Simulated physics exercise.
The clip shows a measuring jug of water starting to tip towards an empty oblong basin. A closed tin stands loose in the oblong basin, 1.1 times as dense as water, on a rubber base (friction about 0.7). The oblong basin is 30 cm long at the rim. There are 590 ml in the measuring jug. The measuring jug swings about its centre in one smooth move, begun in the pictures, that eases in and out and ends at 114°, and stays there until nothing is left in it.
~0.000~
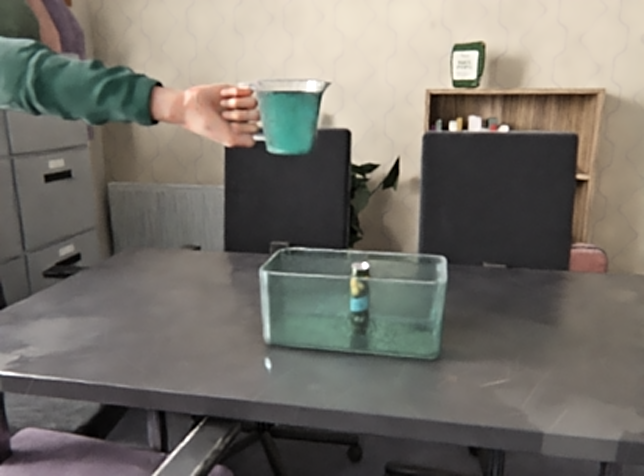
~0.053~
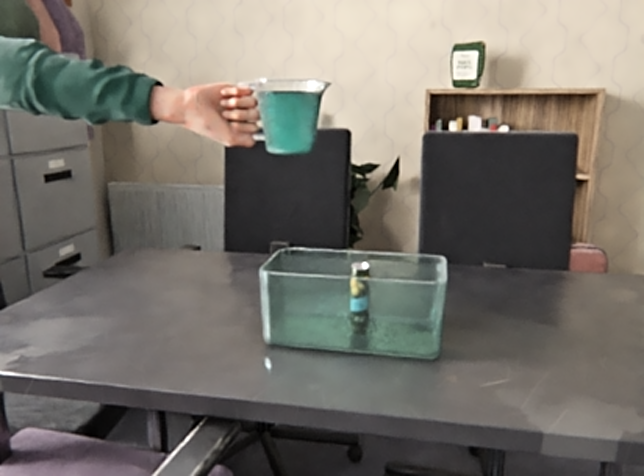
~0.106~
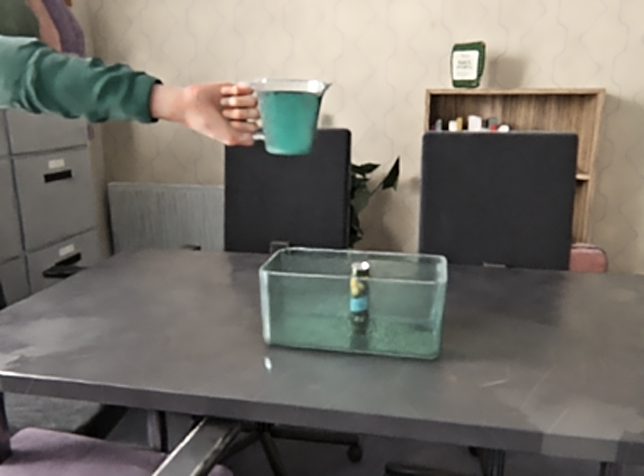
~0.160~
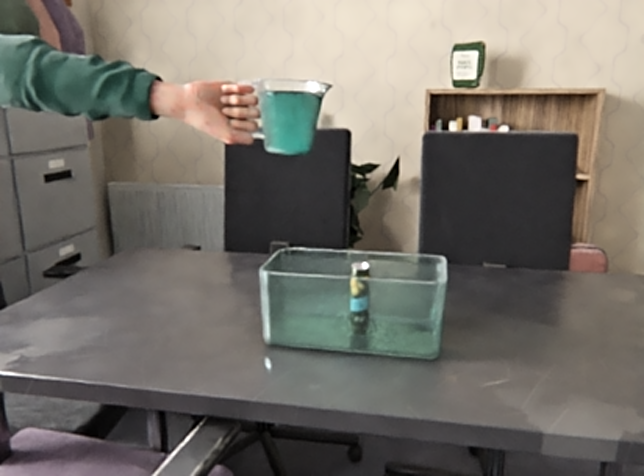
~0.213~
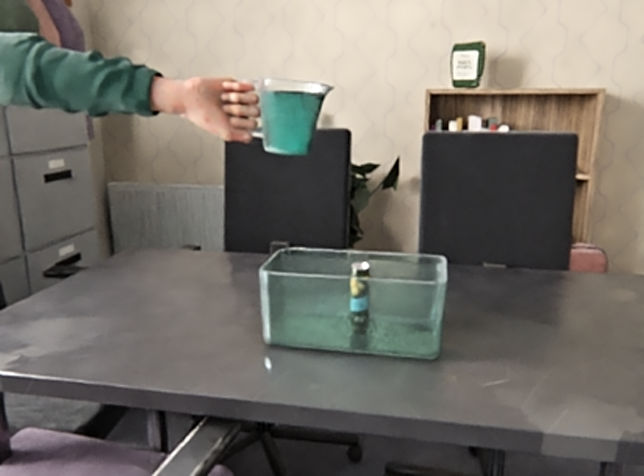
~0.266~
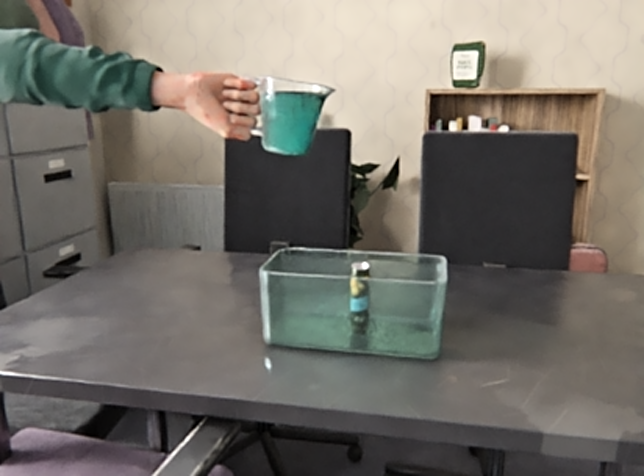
An arm in a green sleeve reaches in from the left over a dark grey table in an office-like room, seen from across the tabletop by a still camera. The hand holds a clear measuring jug of blue-green water above a glass oblong basin with a small dark tin inside, before black chairs and a wooden shelf. The jug stays almost level, then tilts slightly to the right.
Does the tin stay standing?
It keeps standing.
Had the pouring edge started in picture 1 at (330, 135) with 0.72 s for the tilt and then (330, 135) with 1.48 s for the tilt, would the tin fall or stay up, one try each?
First it falls; then it stays up.
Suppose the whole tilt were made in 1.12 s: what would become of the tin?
Then it keeps standing.
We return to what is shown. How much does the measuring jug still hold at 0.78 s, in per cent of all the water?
Some 74 per cent.
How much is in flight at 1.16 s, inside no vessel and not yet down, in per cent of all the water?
About 28 per cent.
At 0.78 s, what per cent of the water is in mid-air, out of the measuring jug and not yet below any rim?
About 22 per cent.
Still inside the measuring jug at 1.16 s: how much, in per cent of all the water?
Near 14 in a hundred.
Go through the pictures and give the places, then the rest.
In the first frame, tilt 0°; pouring edge (332, 82); surface from (261, 92) to (322, 92); the oblong basin's rim runs from (271, 260) to (446, 270); the tin's top is at (360, 269).
In the second frame, tilt 0°; pouring edge (332, 82); surface from (262, 92) to (322, 92).
In the third frame, tilt 1°; pouring edge (333, 83); surface from (262, 92) to (322, 93).
In the fourth frame, tilt 3°; pouring edge (334, 84); surface from (263, 92) to (323, 93).
In the fifth frame, tilt 6°; pouring edge (335, 87); surface from (264, 92) to (325, 93).
In the sixth frame, tilt 9°; pouring edge (336, 89); surface from (265, 93) to (327, 93).
After 0.78 s the tilt is 62° and 74 per cent is still to pour; the tin stands where it began.
After 1.16 s the tilt is 101° and 13 per cent is still to pour; the tin stands where it began.
After 1.55 s the tilt is 114° and 0 per cent is still to pour; the tin stands where it began.
After 1.98 s the tilt is 114° and 0 per cent is still to pour; the tin stands where it began.
In the end the tin stands where it began.
